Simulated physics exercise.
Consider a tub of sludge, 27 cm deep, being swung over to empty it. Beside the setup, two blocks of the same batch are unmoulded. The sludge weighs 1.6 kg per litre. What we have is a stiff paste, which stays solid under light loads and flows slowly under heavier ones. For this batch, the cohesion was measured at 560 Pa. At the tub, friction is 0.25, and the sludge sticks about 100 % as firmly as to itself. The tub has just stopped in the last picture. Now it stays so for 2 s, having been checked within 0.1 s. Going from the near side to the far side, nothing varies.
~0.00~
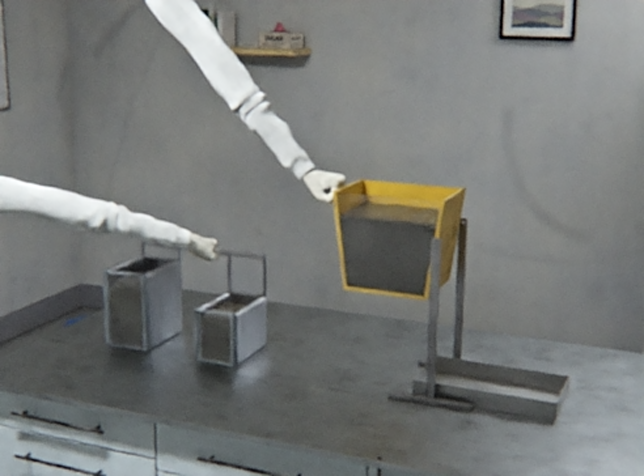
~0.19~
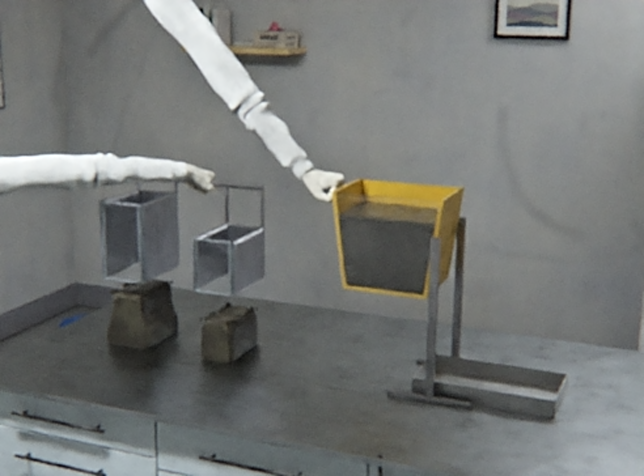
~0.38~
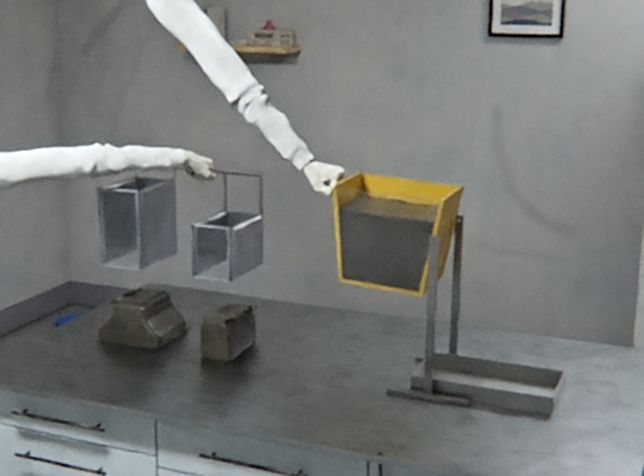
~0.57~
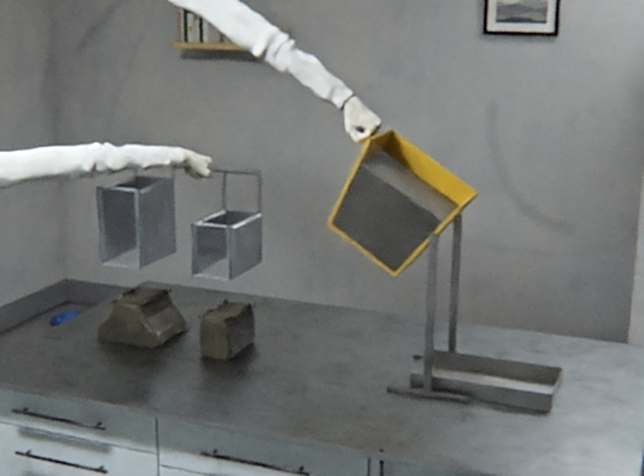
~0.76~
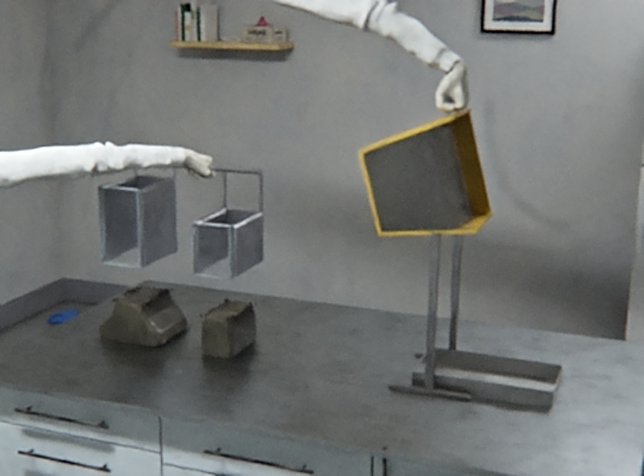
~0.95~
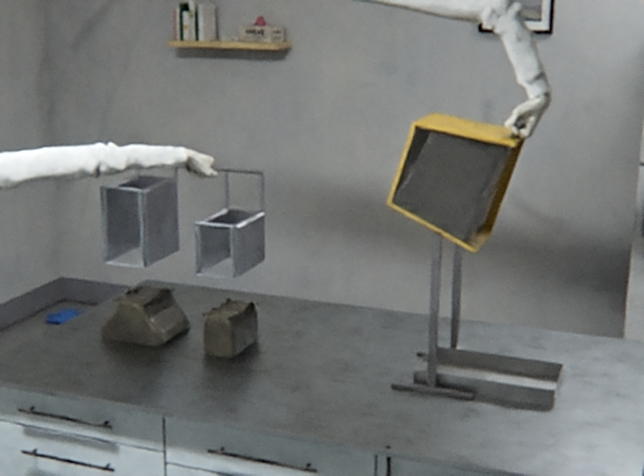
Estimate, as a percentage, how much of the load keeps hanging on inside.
0 %.
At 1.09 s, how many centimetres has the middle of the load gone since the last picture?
It has gone close to 12 cm.
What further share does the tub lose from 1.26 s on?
Later share of the load: Approx. 20 %.
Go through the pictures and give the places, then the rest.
The first frame shows handle-side rim at (336, 193), tilt 0 degrees; highest point of the sludge at (340, 215); test blocks 21 cm, 13 cm high (left to right).
The second frame shows handle-side rim at (335, 192), tilt 0 degrees; highest point of the sludge at (339, 215); test blocks 18 cm, 13 cm high (left to right).
The third frame shows handle-side rim at (336, 186), tilt 3 degrees; highest point of the sludge at (344, 210); test blocks 14 cm, 13 cm high (left to right).
The fourth frame shows handle-side rim at (370, 141), tilt 32 degrees; highest point of the sludge at (364, 166); test blocks 14 cm, 13 cm high (left to right).
The fifth frame shows handle-side rim at (451, 121), tilt 75 degrees; highest point of the sludge at (429, 132); test blocks 14 cm, 13 cm high (left to right).
The sixth frame shows handle-side rim at (513, 147), tilt 106 degrees; highest point of the sludge at (436, 134); test blocks 14 cm, 13 cm high (left to right).
By 1.09 s, the tub is at 106 degrees and holds 63 %.
By 1.26 s, the tub is at 106 degrees and holds 22 %.
By 1.43 s, the tub is at 106 degrees and holds 5 %.
By 1.60 s, the tub is at 106 degrees and holds 0 %.
By 2.95 s, at the end, the tub is at 106 degrees and holds 0 %.
